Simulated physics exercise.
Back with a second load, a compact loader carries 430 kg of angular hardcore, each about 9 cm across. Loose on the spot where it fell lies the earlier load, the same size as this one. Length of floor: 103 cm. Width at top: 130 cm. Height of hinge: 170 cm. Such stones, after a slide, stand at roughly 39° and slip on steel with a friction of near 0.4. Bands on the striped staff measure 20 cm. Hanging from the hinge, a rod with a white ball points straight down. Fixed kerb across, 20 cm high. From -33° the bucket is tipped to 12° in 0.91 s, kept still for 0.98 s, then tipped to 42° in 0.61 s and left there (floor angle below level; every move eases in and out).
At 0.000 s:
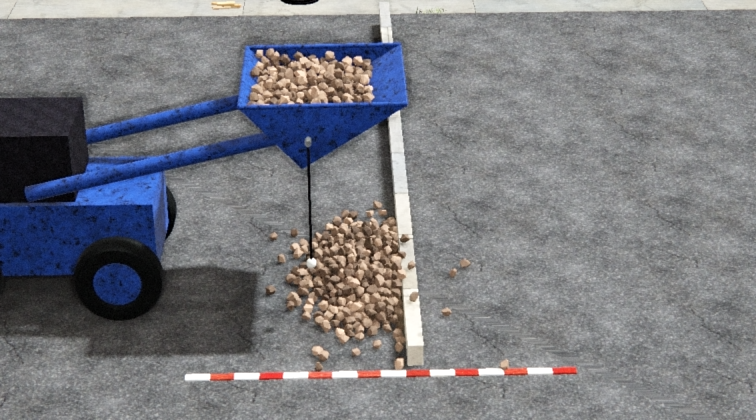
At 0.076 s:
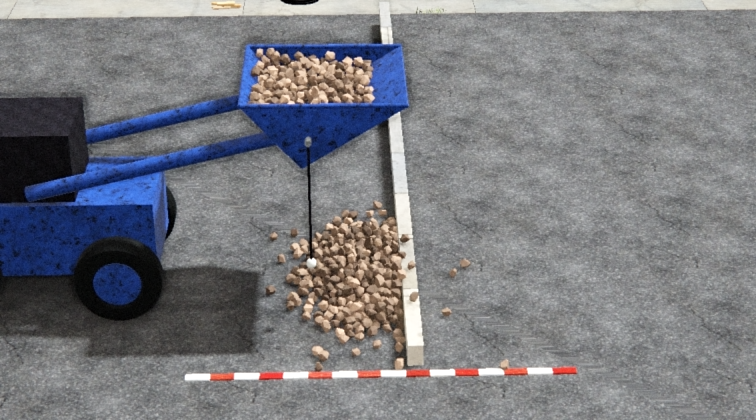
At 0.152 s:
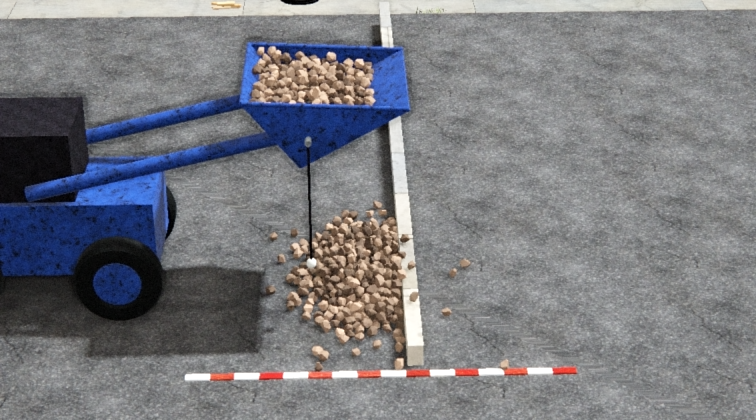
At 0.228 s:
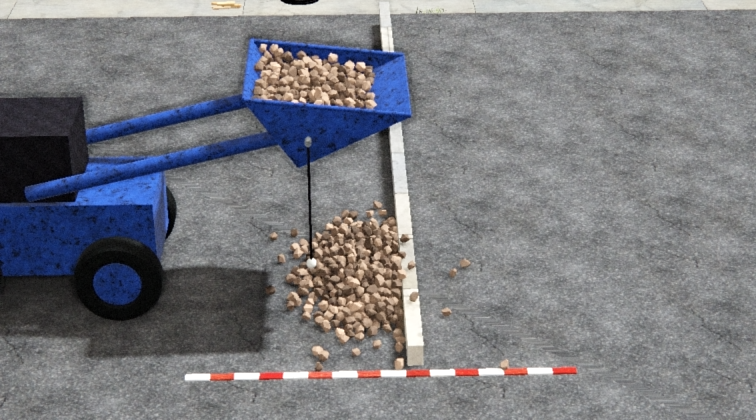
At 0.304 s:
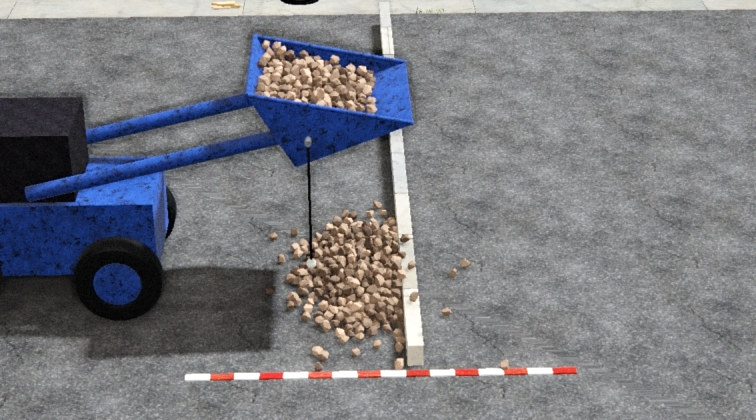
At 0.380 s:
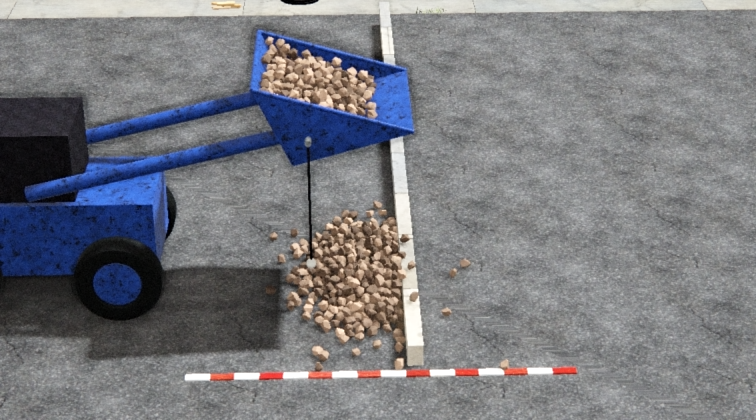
The blue loader's raised bucket, full of brown stones, slowly tilted down toward the right above a heap of similar stones beside a pale kerb, while the loader itself stayed where it was.
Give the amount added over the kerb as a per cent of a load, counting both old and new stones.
About 90 per cent of a load.
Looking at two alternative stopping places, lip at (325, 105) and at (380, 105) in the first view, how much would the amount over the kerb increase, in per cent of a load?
Near 5 in a hundred, then near 55 in a hundred.
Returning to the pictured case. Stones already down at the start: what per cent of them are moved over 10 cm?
Close to 0 in a hundred of them.
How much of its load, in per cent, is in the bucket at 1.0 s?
Estimate: 100 % remaining inside, roughly.
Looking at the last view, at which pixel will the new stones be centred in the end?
Roughly at pixel (452, 266).
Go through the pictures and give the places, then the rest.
In the first picture, lip at (407, 104), floor tilted -33°, highest stones at (274, 65). The earlier load is highest near (368, 253), 28 cm above ground level, 99 % on this side of the kerb, 1 % over the kerb.
In the second picture, lip at (408, 106), floor tilted -32°, highest stones at (271, 66); the stones move at 0.1 m/s on average.
In the third picture, the bucket is at -30°, its lip at (409, 109); the top of the load is at (270, 62); the stones move at 0.2 m/s on average.
In the fourth picture, the bucket is at -26°, its lip at (411, 116); the top of the load is at (266, 60); the stones move at 0.2 m/s on average.
In the fifth picture, lip at (413, 123), floor tilted -21°, highest stones at (269, 57); the stones move at 0.3 m/s on average.
In the sixth picture, the bucket is at -16°, its lip at (414, 132); the top of the load is at (273, 54); the stones move at 0.3 m/s on average.
After 0.7 s the floor is at 5°; in per cent of one load, 100 in the bucket, 99 on this side of the kerb, 1 over the kerb; the foremost stones are at (437, 282).
After 1.0 s the floor is at 12°; in per cent of one load, 100 in the bucket, 99 on this side of the kerb, 1 over the kerb; the foremost stones are at (437, 282).
After 3.0 s the floor is at 42°; in per cent of one load, 25 in the bucket, 145 on this side of the kerb, 30 over the kerb; the foremost stones are at (467, 282).
After 5.8 s the floor is at 42°; in per cent of one load, 0 in the bucket, 109 on this side of the kerb, 91 over the kerb; the foremost stones are at (585, 267). Net gain over the kerb, 90.
